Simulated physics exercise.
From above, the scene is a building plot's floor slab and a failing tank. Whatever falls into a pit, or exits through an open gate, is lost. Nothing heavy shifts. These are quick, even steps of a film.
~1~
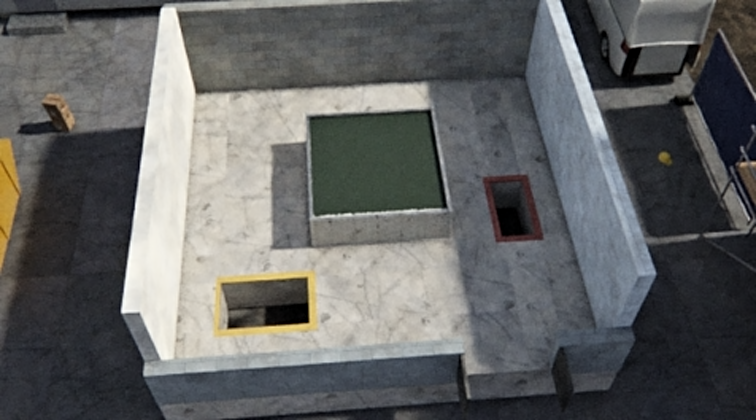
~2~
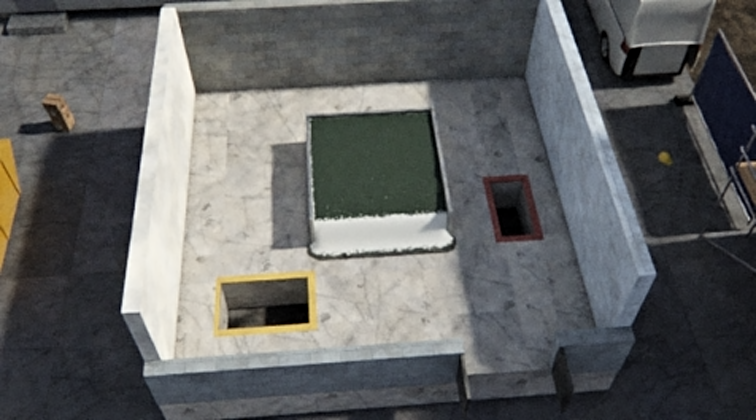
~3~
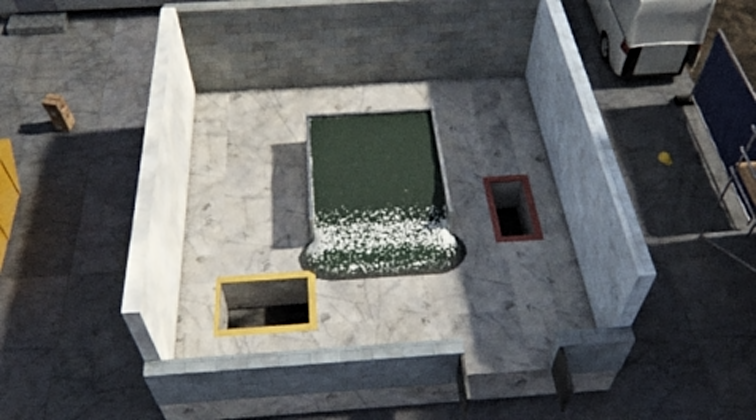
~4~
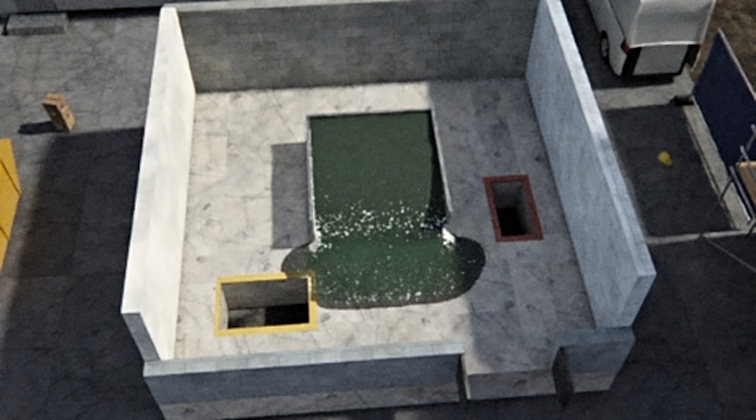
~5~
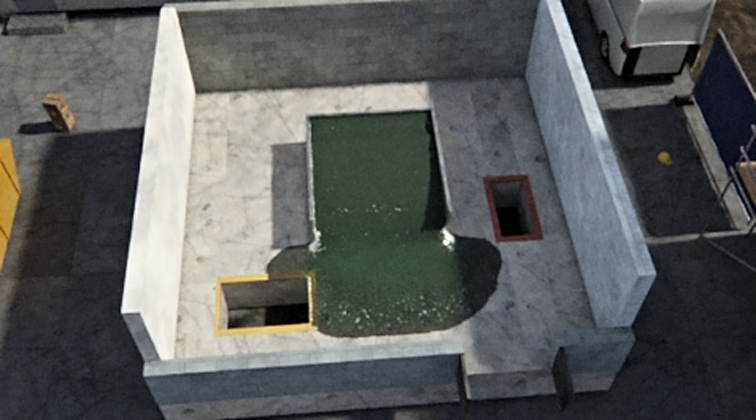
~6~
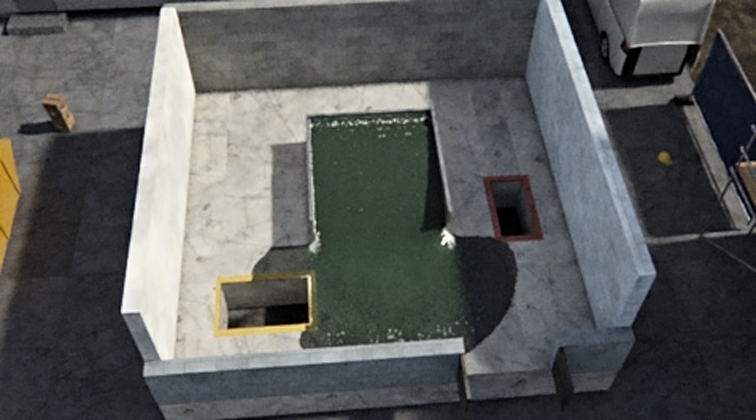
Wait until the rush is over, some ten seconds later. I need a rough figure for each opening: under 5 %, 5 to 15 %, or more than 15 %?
Gate: Beyond fifteen per cent. Red pit: Inside five to fifteen per cent. Yellow pit: Beyond fifteen per cent.
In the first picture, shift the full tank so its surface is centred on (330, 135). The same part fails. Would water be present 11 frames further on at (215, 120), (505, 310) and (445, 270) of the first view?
Taking them as they were asked, they come out bone dry, soaked, soaked.
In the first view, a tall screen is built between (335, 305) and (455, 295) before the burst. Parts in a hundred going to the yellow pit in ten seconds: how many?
Roughly 40 per cent ends up in the yellow pit.
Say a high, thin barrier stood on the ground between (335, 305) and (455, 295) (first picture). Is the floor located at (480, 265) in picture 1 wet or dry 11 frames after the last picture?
Submerged.
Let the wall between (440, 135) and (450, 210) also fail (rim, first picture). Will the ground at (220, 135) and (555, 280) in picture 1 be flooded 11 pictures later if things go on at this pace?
Waterless, submerged.
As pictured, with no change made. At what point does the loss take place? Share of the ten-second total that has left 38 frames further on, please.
Approximately 75 %.
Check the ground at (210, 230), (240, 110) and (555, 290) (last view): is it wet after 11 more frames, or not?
Taking them in the order given: Spared, then spared, then swamped.
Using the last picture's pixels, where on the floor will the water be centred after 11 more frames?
Centre of mass: Roughly (385, 261).
A moment on, water covers 25 % of the floor; the gate 1 %, the red pit 0 %, the yellow pit 3 %.
Next, water covers 30 % of the floor; the gate 5 %, the red pit 0 %, the yellow pit 6 %.
Then, water covers 45 % of the floor; the gate 12 %, the red pit 0 %, the yellow pit 13 %.
Later, water covers 75 % of the floor; the gate 17 %, the red pit 5 %, the yellow pit 24 %.
In the end, water covers 80 % of the floor; the gate 22 %, the red pit 10 %, the yellow pit 31 %.
